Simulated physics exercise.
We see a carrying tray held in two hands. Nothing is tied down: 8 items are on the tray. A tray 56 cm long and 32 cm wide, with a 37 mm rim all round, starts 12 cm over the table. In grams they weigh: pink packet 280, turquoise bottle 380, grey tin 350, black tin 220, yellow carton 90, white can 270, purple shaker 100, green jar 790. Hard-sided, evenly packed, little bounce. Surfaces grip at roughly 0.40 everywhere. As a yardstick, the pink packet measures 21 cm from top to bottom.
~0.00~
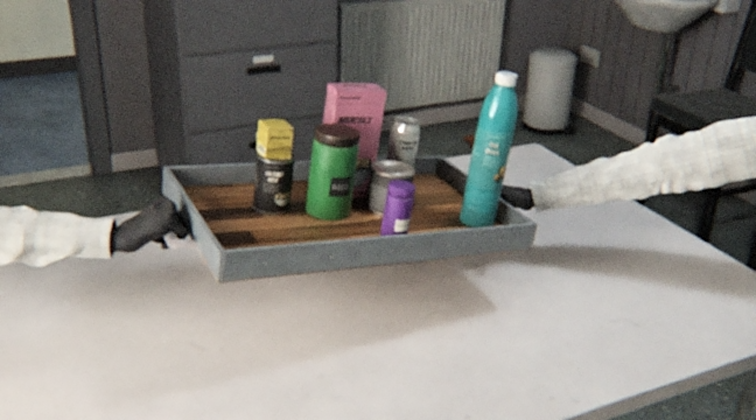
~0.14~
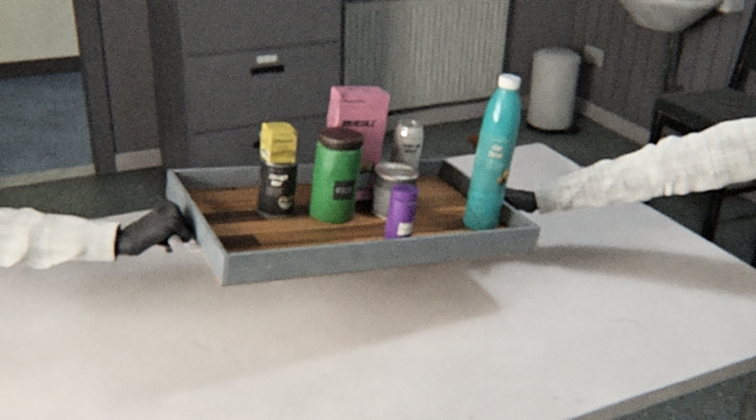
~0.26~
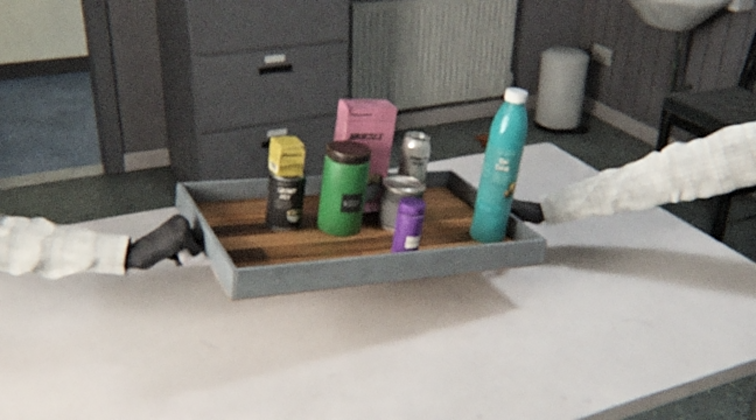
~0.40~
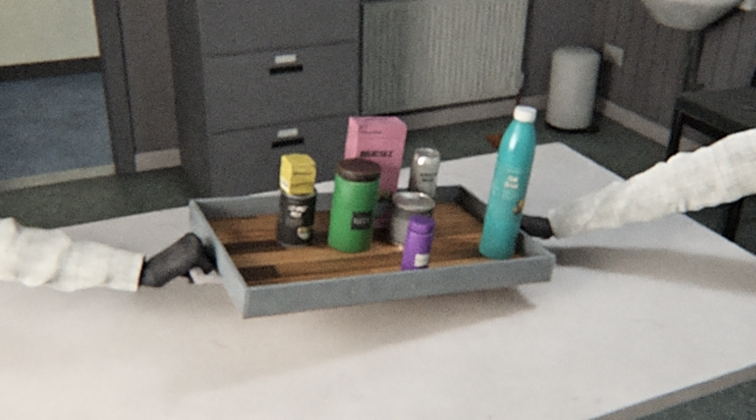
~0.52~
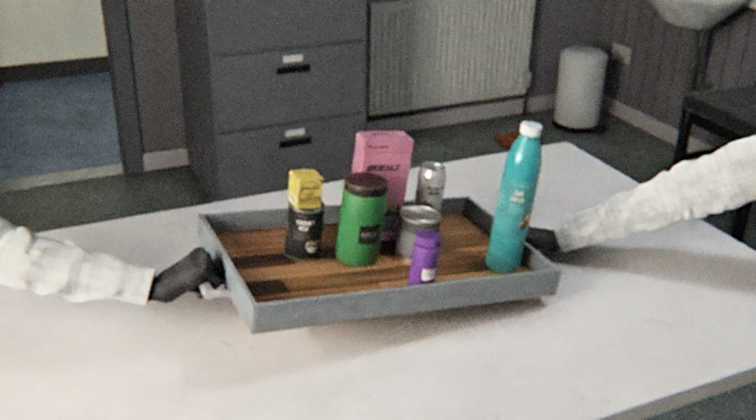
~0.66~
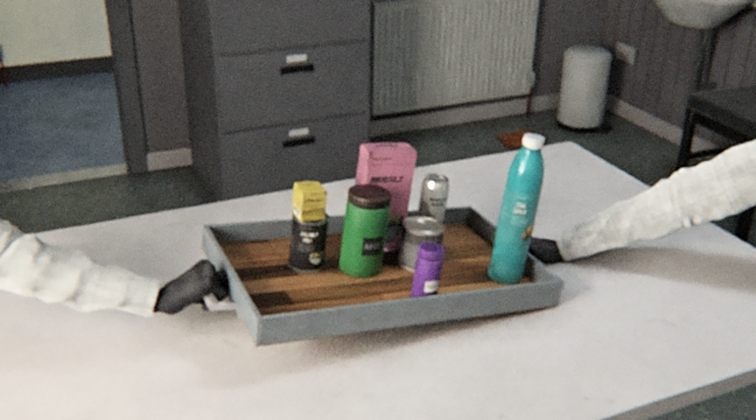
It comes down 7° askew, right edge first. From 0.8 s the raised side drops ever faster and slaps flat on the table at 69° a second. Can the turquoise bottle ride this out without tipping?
The turquoise bottle keeps standing.
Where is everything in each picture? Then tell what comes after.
In the first picture, right edge 12 cm above the table; turquoise bottle (491, 151); pink packet (350, 141).
In the second picture, right edge 11 cm above the table; black tin (277, 185); yellow carton (278, 143).
In the third picture, right edge 9 cm above the table; purple shaker (408, 231).
In the fourth picture, right edge 5 cm above the table; green jar (354, 205); pink packet (371, 174).
In the fifth picture, right edge 3 cm above the table; grey tin (418, 233); black tin (304, 229).
In the sixth picture, right edge on the table, tray at 7°; turquoise bottle (519, 209); yellow carton (309, 201).
By 0.96 s, right edge on the table, tray at 2°.
By 1.06 s, tray flat on the table.
When it is over (1.6 s), all 8 within 5 cm of the start. In the last view, turquoise bottle near (510, 215).
